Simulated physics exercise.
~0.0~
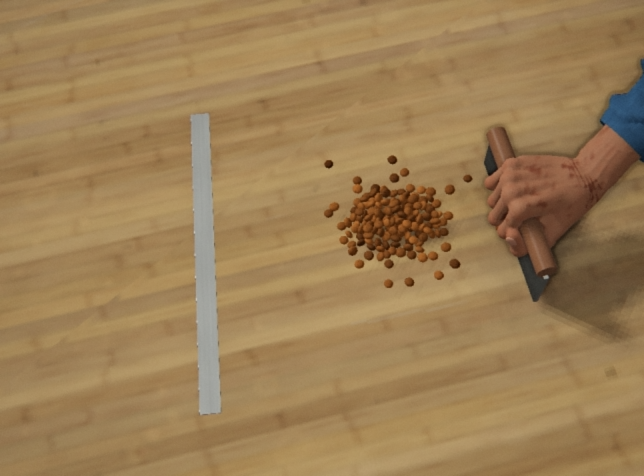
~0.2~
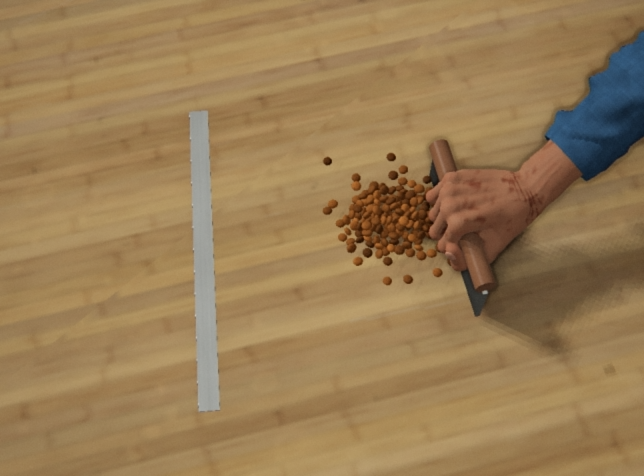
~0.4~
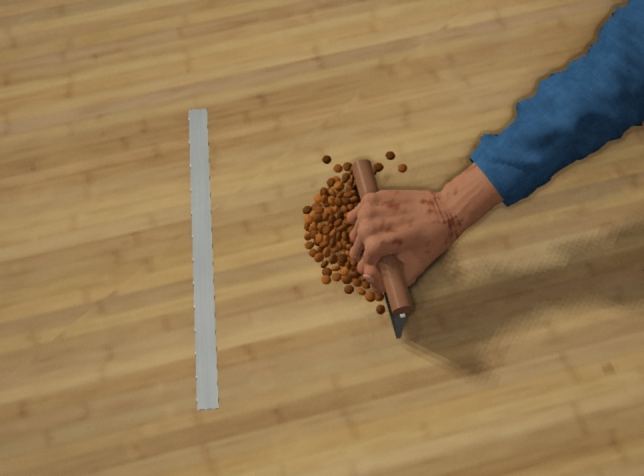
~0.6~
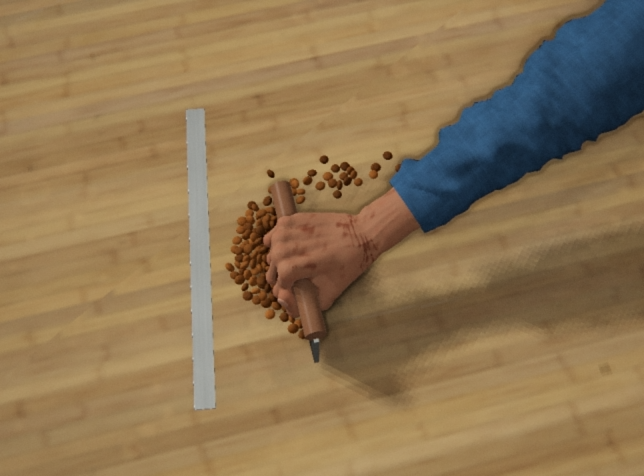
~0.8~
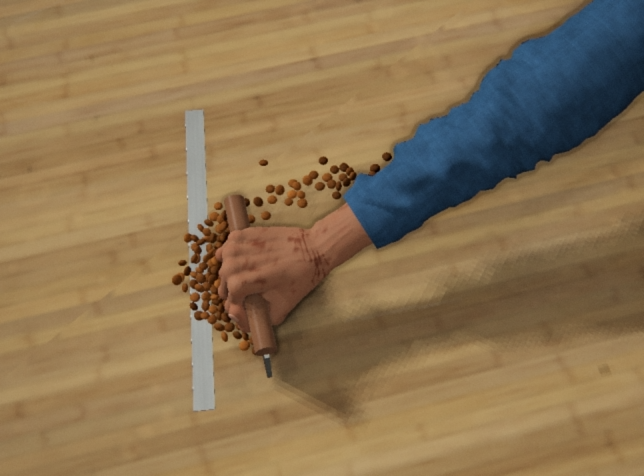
On a wooden surface, a hand pushes small brown pellets leftward with a scraper onto a pale strip, leaving some scattered behind.
